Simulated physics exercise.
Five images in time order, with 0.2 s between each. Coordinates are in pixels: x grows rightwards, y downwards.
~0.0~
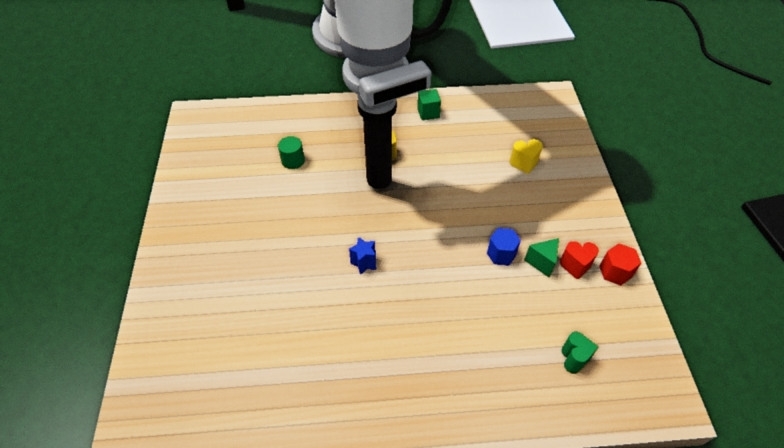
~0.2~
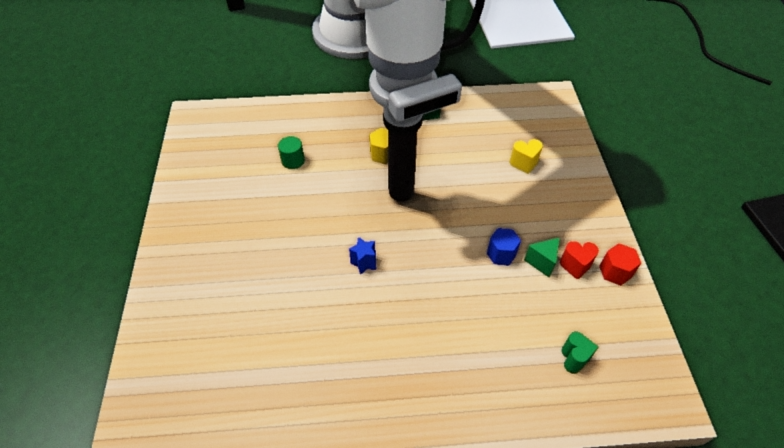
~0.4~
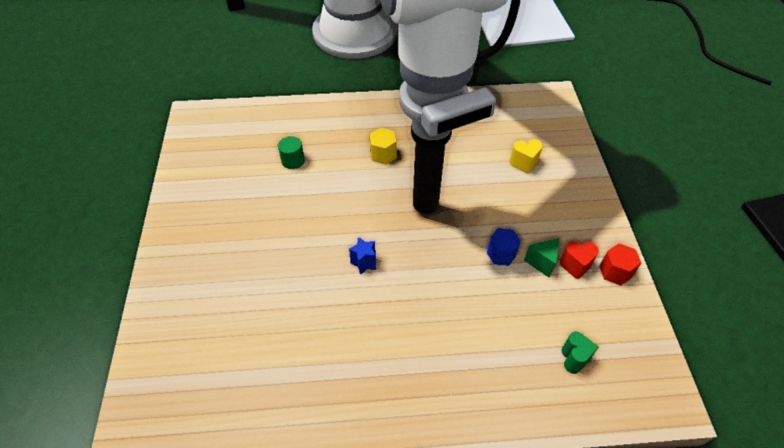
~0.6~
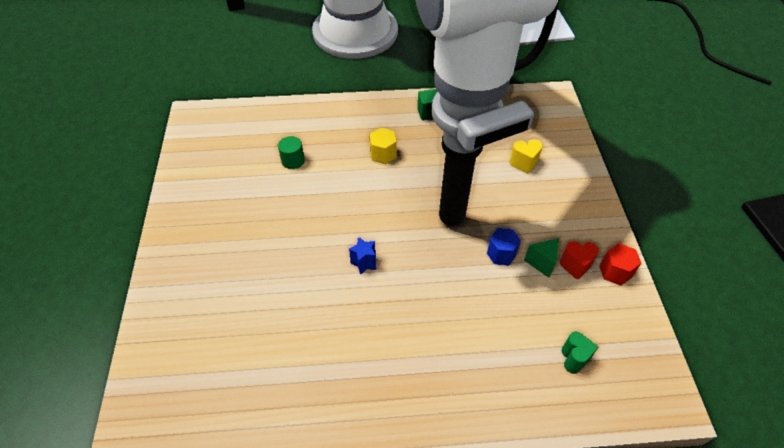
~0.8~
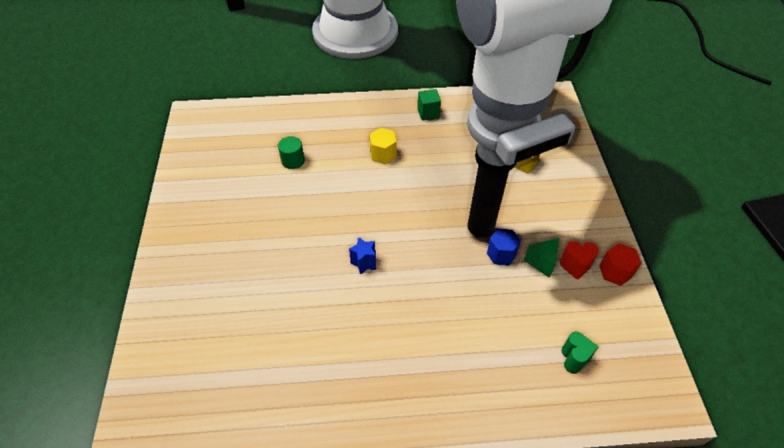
On a light wooden board over a green surface, a robotic arm moves a black stick steadily right and slightly toward the viewer, up beside a blue hexagonal block, while the scattered green, yellow, red and blue blocks stay still.
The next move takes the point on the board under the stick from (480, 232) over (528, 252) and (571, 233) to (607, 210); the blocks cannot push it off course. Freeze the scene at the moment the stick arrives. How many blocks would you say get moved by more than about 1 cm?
Answer: 2.
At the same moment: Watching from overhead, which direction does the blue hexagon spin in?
Clockwise rotation.
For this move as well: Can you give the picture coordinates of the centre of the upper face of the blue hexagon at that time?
Its top middle: (527, 260).
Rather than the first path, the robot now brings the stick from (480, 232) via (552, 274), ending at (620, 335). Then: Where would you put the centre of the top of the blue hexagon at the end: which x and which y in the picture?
Just about (530, 269).
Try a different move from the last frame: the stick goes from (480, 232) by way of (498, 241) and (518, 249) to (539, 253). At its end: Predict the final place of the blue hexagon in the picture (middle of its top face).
It comes to (524, 257).
What follows on the original path. One third of the way, stick at (531, 246); blue hexagon at (527, 260), turned 70° clockwise; green triangular block at (556, 251), turned 30° anticlockwise.
Two thirds of the way, stick at (573, 227); blue hexagon at (527, 260), turned 70° clockwise; green triangular block at (561, 253), turned 15° anticlockwise; red heart-shaped block at (587, 252).
At the end, stick at (610, 204); blue hexagon at (527, 260), turned 70° clockwise; green triangular block at (561, 253), turned 15° anticlockwise; red heart-shaped block at (587, 252); red hexagon not moved.
